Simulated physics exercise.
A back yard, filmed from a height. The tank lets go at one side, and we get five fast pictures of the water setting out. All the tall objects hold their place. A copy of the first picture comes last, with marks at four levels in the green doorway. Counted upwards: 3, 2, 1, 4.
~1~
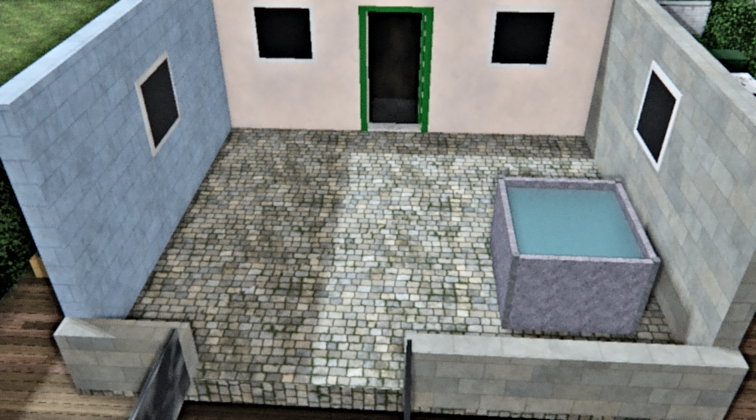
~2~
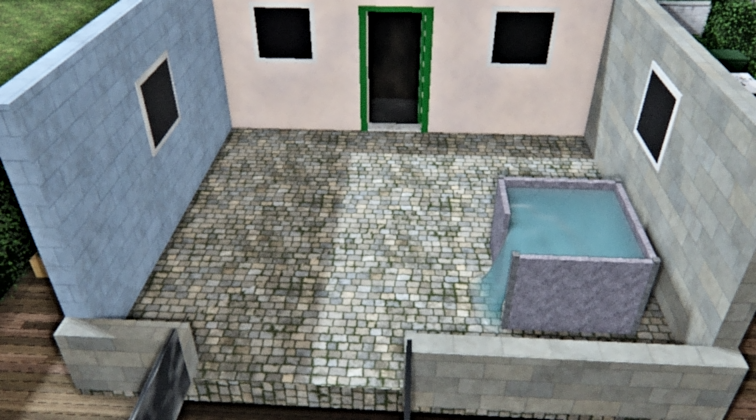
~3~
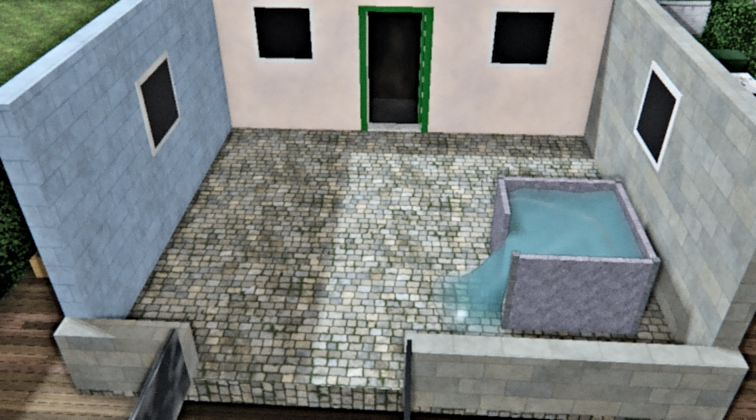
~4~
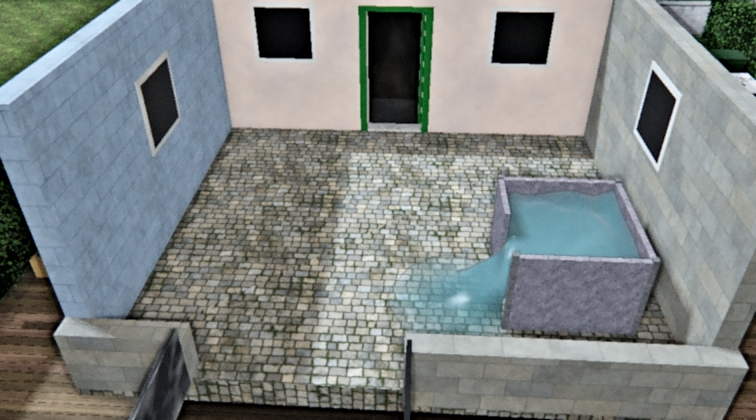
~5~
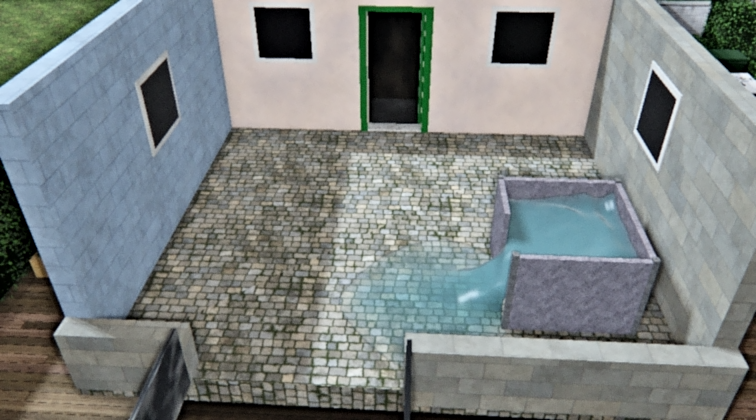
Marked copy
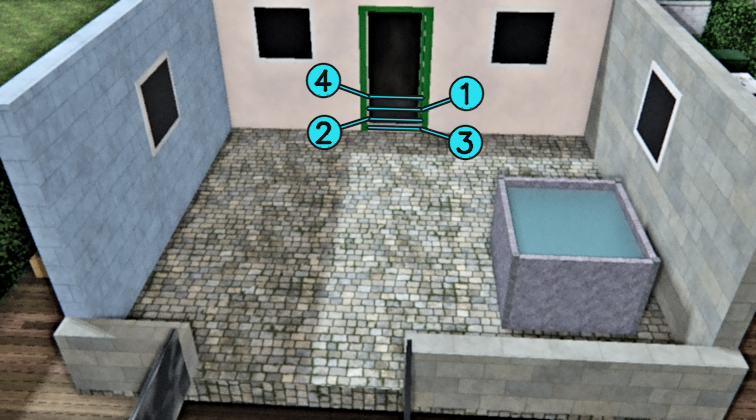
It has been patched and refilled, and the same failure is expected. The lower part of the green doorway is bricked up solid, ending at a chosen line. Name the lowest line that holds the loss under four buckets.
Go for 3.
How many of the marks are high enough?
All four.
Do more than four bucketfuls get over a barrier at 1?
No, that is safe.
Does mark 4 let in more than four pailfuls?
No.
On the marked copy, 1 at (395, 109); 2 at (394, 119); 3 at (394, 128); 4 at (395, 97); from the bottom up 3, 2, 1, 4.
With 1, nothing gets over.
With 2, nothing gets over.
With 3, nothing gets over.
With 4, nothing gets over.
